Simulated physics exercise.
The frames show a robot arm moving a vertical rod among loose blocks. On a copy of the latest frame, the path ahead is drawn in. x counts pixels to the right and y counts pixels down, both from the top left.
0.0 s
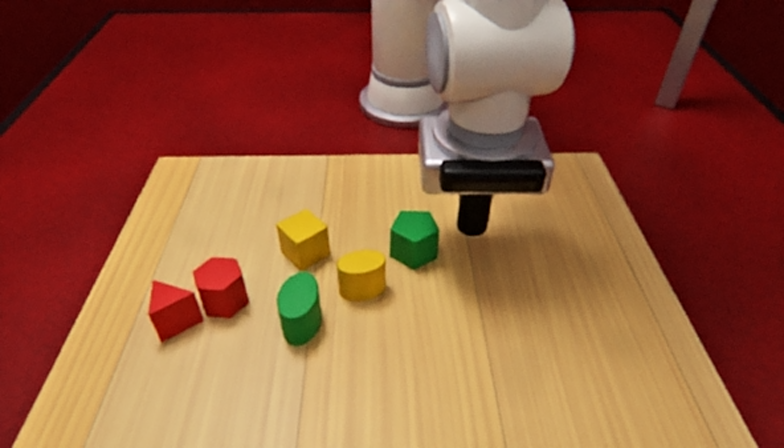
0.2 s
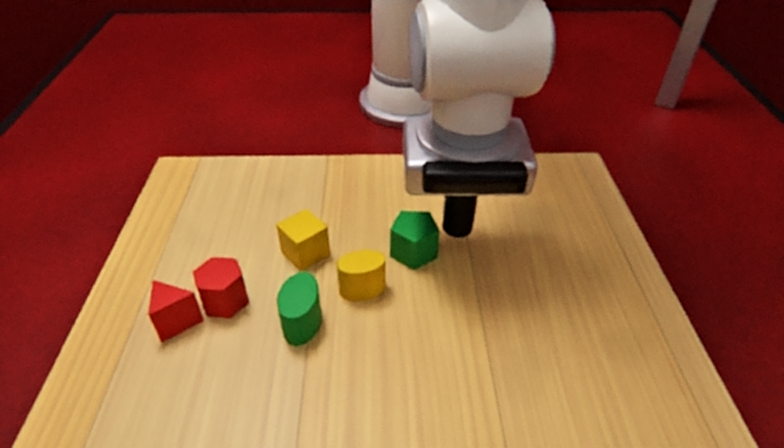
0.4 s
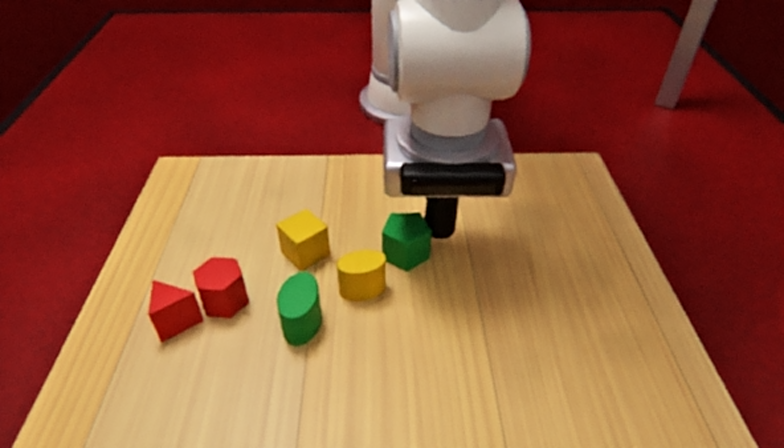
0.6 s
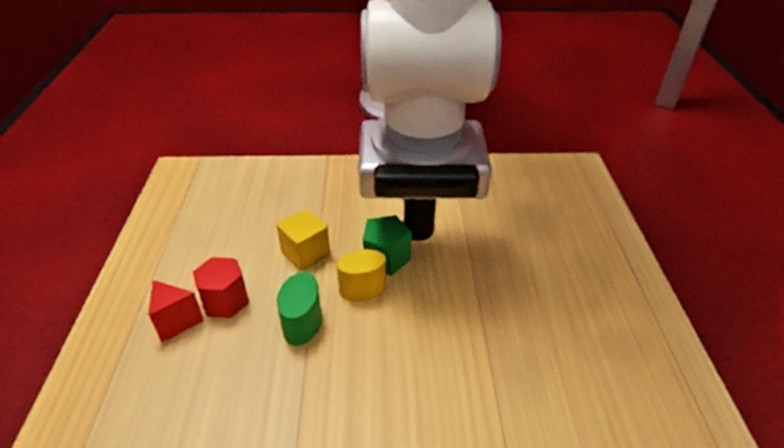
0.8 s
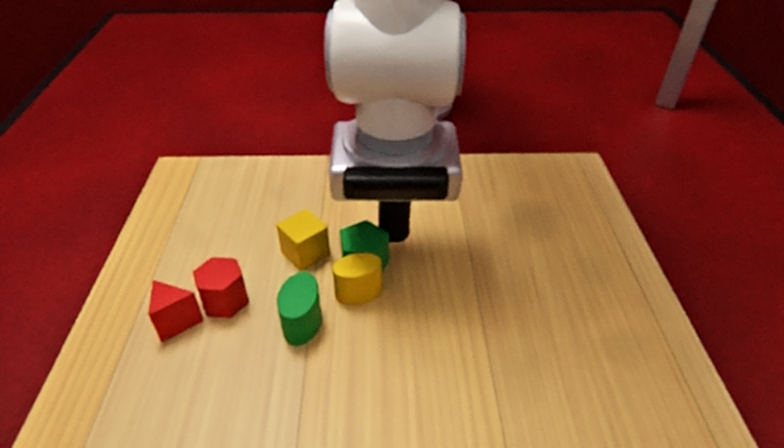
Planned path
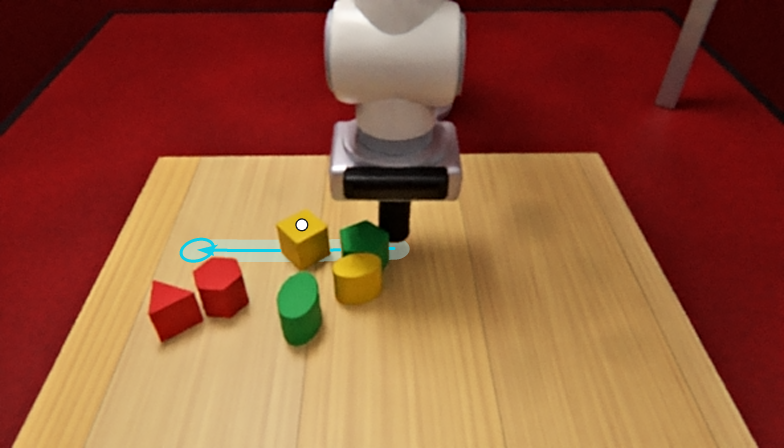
In the video, a white robot arm moves a black vertical rod leftward over a wooden board of red, yellow and green blocks, pushing the green five-sided block left beside the yellow oval block, which then shifts slightly.
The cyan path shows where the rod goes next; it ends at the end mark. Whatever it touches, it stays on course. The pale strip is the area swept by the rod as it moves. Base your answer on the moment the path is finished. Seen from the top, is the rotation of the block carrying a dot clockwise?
Yes
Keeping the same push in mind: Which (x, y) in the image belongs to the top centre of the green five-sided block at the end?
Its top middle is near (328, 249).
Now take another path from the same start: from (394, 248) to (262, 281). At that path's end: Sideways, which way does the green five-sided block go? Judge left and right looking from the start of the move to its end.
The answer is left.
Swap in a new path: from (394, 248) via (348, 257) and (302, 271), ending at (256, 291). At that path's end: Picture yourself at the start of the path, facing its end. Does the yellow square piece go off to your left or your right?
It will end up to the right.
Path on the board, straight from (394, 248) to (197, 250); the dot is on the yellow square piece.
The first path, step by step. One third of the way, rod at (326, 235); yellow square piece at (283, 225); yellow oval at (352, 270), turned 15° anticlockwise; green five-sided block at (328, 249), turned 45° anticlockwise.
Two thirds of the way, rod at (259, 236); yellow square piece at (220, 222), turned 30° clockwise; yellow oval at (352, 270), turned 15° anticlockwise; green five-sided block at (328, 249), turned 45° anticlockwise.
At the end, rod at (192, 235); red six-sided block in place; yellow square piece at (158, 215), turned 60° clockwise; yellow oval at (352, 270), turned 15° anticlockwise; green five-sided block at (328, 249), turned 45° anticlockwise.
